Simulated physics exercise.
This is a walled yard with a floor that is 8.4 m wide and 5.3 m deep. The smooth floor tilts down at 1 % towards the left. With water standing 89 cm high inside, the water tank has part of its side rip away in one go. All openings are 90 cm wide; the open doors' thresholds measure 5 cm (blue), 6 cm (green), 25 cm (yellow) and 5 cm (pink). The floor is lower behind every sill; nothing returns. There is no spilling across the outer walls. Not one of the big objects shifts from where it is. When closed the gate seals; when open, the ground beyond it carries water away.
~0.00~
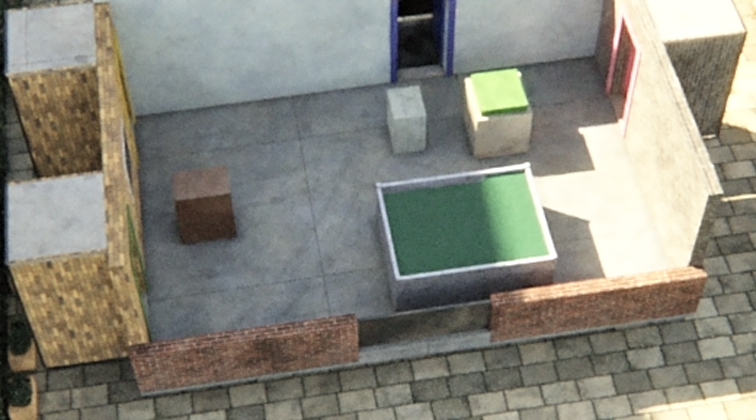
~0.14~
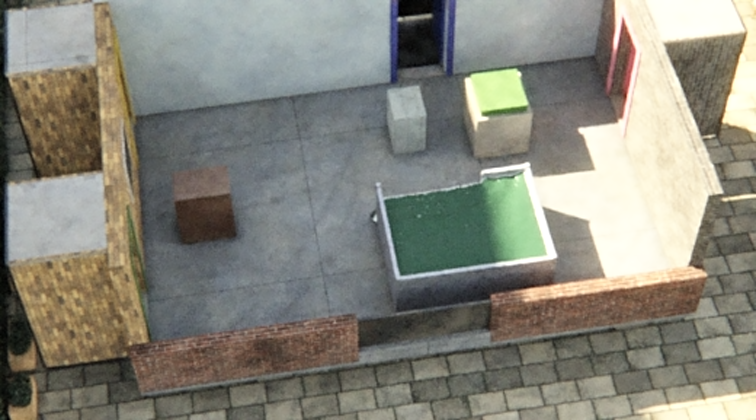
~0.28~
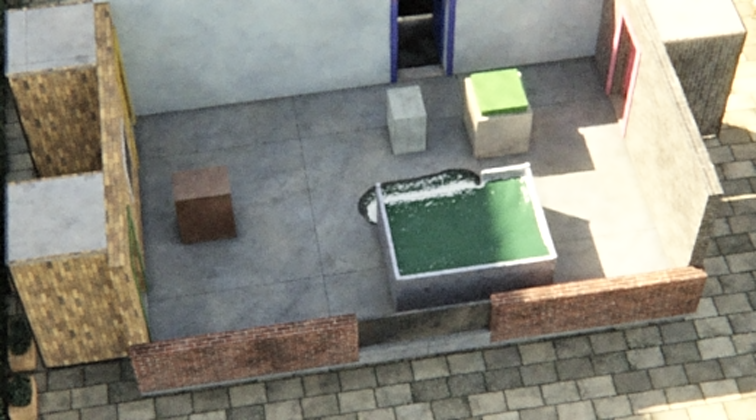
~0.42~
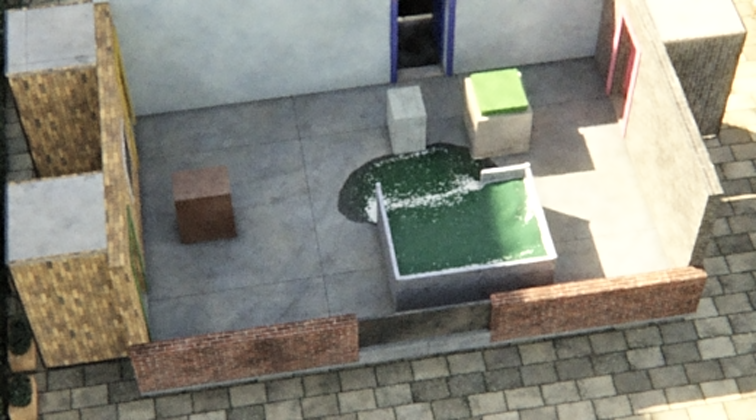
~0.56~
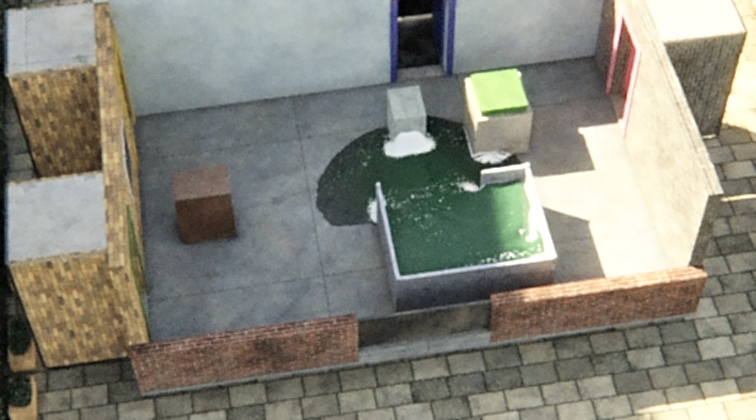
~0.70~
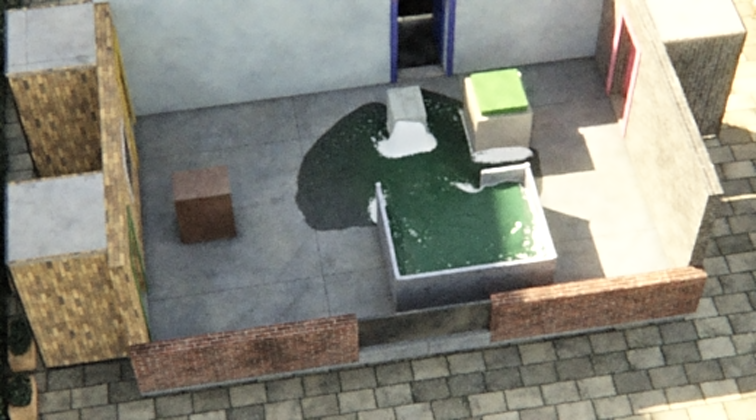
In a walled yard, the far side of a tank of green water broke open, and the water poured out, spreading across the grey floor and foaming around two pale blocks behind it.
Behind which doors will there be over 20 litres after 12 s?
One by one: For the blue door I'd say above the limit. For the green door I'd say above the limit. For the yellow door I'd say above the limit. For the pink door I'd say within the limit.
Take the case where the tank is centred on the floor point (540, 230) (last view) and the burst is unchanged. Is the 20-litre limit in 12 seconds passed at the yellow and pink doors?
Lab note: Yellow door limit not exceeded; pink door limit exceeded.
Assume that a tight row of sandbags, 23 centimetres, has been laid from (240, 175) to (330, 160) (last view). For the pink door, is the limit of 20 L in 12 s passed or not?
Against that limit the pink door lands on the low side.
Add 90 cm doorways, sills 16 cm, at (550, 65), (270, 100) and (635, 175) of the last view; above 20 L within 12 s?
Per doorway, in order: Insufficient / sufficient / insufficient.
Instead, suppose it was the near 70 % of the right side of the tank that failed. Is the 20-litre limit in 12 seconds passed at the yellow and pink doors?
Lab note: Vs limit, yellow door inside limit; pink door limit exceeded.
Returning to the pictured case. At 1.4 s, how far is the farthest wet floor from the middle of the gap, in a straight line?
About 4.2 m.
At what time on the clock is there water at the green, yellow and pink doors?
The front reaches green at 3.4 s, yellow at 2.0 s, pink at 1.6 s.
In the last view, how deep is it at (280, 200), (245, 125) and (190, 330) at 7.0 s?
Depths: About 8, 14 and 12 centimetres.
After 1.4 s water covers 35 % of the floor and is deepest (57 cm) near (412, 162); blue door 12 cm at the sill, 82 L in, green door not reached, yellow door not reached, pink door not reached.
After 2.2 s water covers 45 % of the floor and is deepest (51 cm) near (135, 121); blue door 20 cm at the sill, 262 L in, green door not reached, yellow door 28 cm at the sill, 0 L in, pink door 5 cm at the sill, 1 L in.
After 3.5 s water covers 65 % of the floor and is deepest (38 cm) near (136, 144); blue door 18 cm at the sill, 479 L in, green door 2 cm at the sill, 0 L in, yellow door 38 cm at the sill, 134 L in, pink door 7 cm at the sill, 3 L in.
After 7.0 s water covers 95 % of the floor and is deepest (21 cm) near (140, 191); blue door 10 cm at the sill, 687 L in, green door 7 cm at the sill, 7 L in, yellow door 17 cm at the sill, 167 L in, pink door 4 cm at the sill, 6 L in.
After 12.0 s water covers 100 % of the floor and is deepest (14 cm) near (154, 369); blue door 6 cm at the sill, 727 L in, green door 9 cm at the sill, 36 L in, yellow door 12 cm at the sill, 167 L in, pink door 3 cm at the sill, 6 L in.
